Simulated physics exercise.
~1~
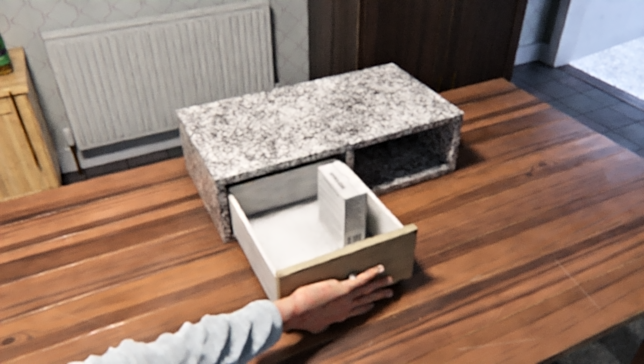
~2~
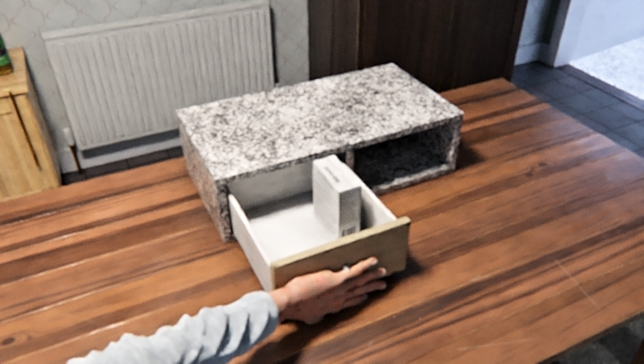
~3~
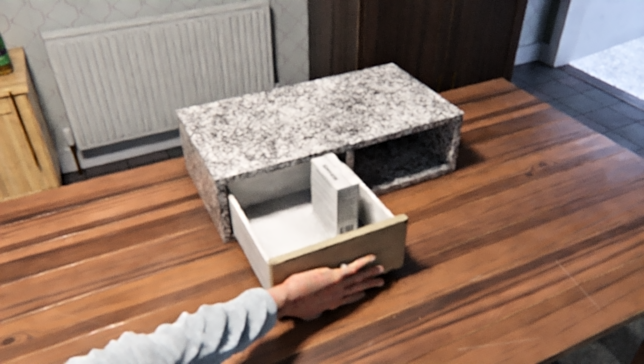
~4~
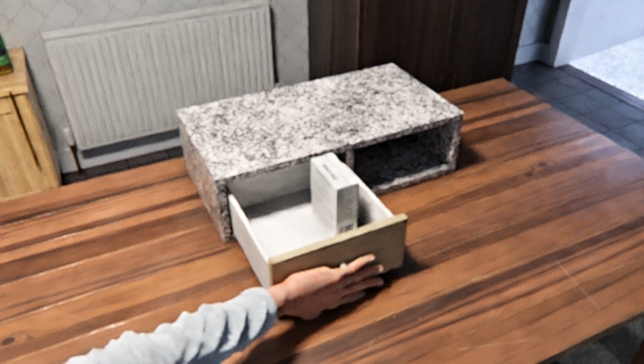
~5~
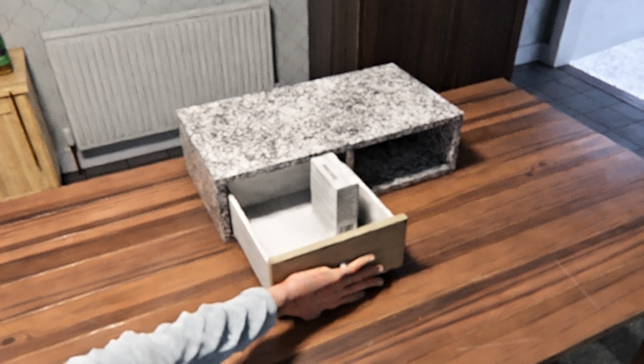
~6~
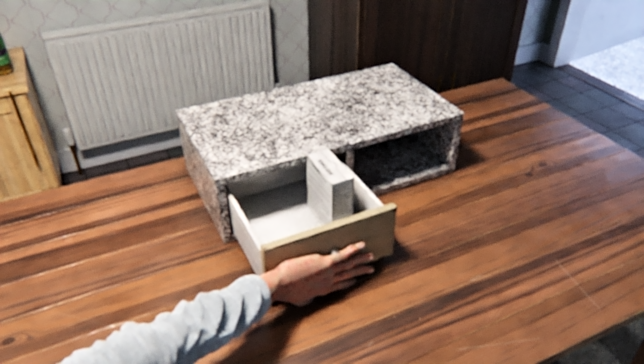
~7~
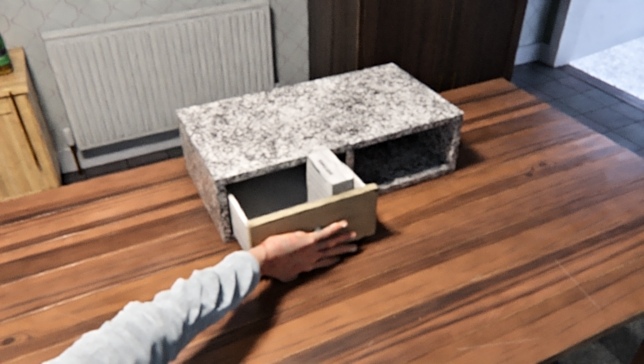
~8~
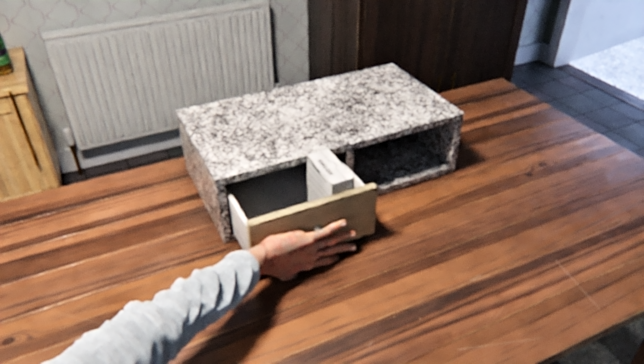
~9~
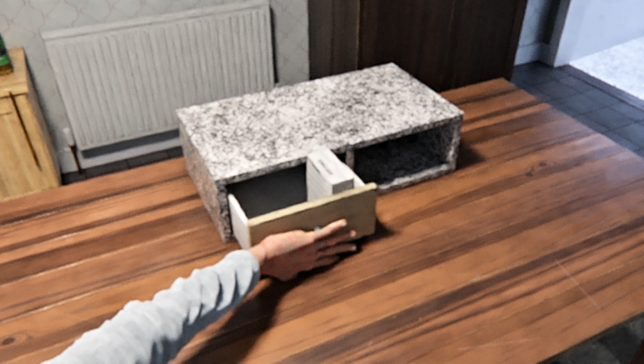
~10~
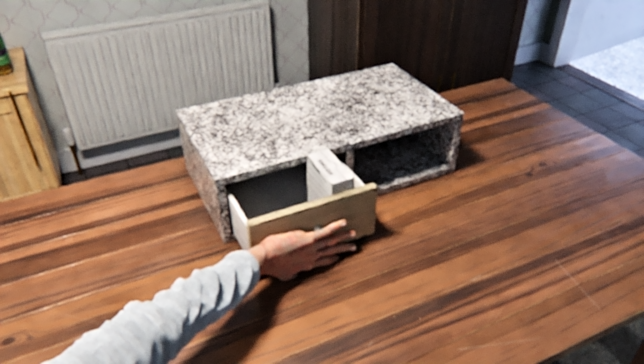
A pale drawer with a light wooden front sticks out of the left side of a speckled grey and white chest on a brown wooden table, seen from above at an angle by a still camera. A white packet stands upright inside it, and an empty opening sits to the right, with a radiator behind. A hand in a light grey sleeve pushes the front slightly inwards, then pauses. It pushes again, and the drawer slides further in with the packet until the packet meets the chest. The drawer stops and stays ajar, the hand still against its front.
